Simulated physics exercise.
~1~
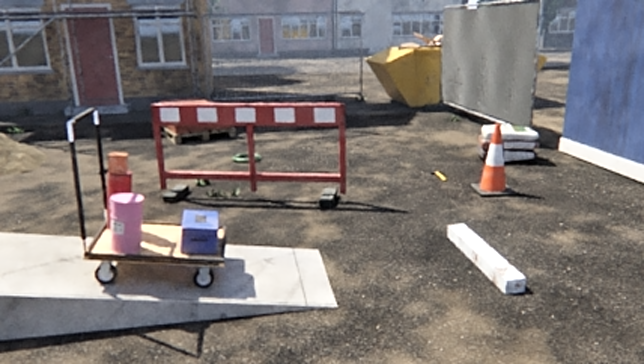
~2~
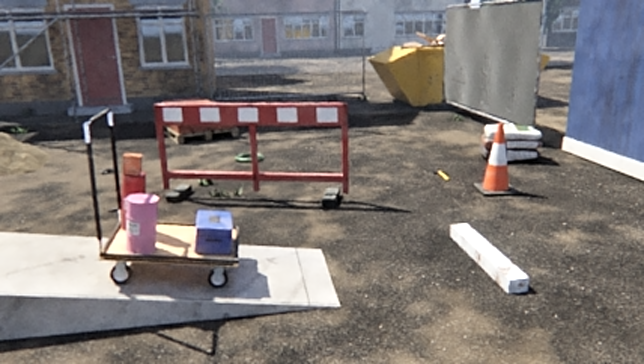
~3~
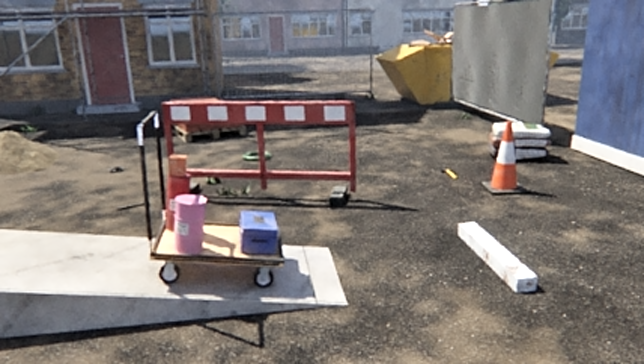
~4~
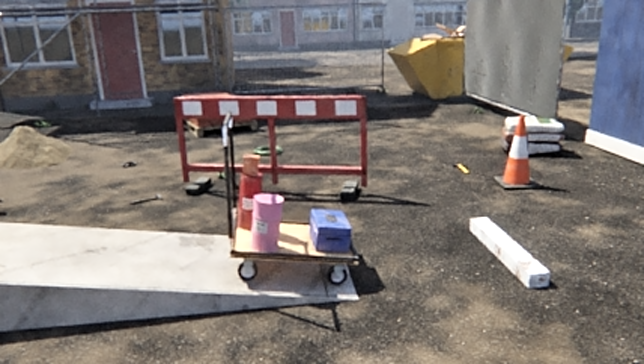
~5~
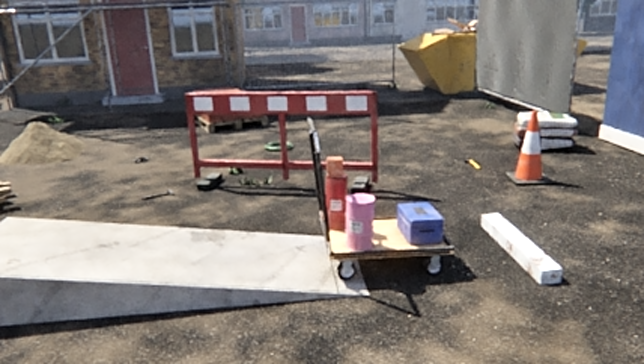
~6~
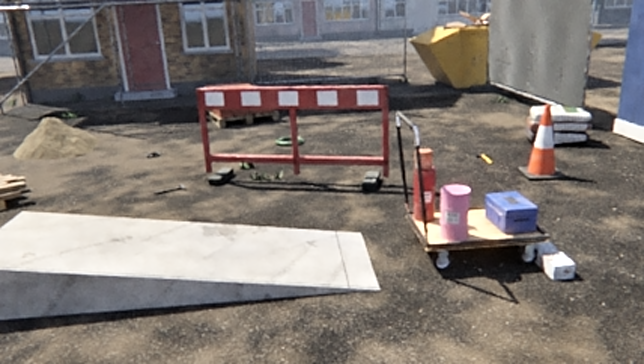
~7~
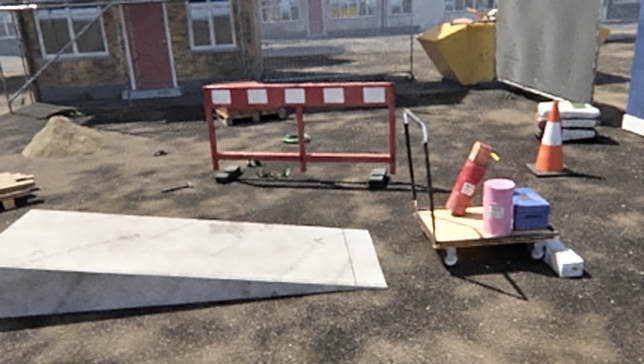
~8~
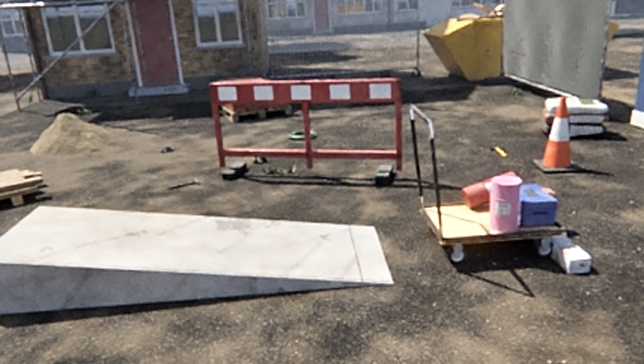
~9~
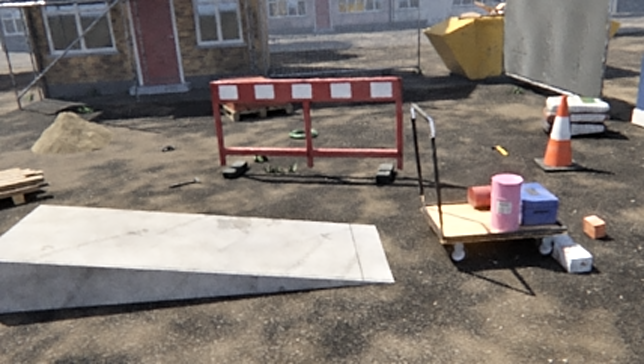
On a sunlit building site, a flat trolley stands on a pale ramp, carrying a red canister with an orange box on top, a pink canister and a blue toolbox. It rolls down to the right, past a red and white barrier, and onto level ground. It stops abruptly at a white kerb. The red canister tips over to the right, and the orange box goes with it, tumbling off beyond the toolbox. At the end, the box lies on the ground, the red canister rests on its side aboard, and the pink canister and toolbox remain upright.
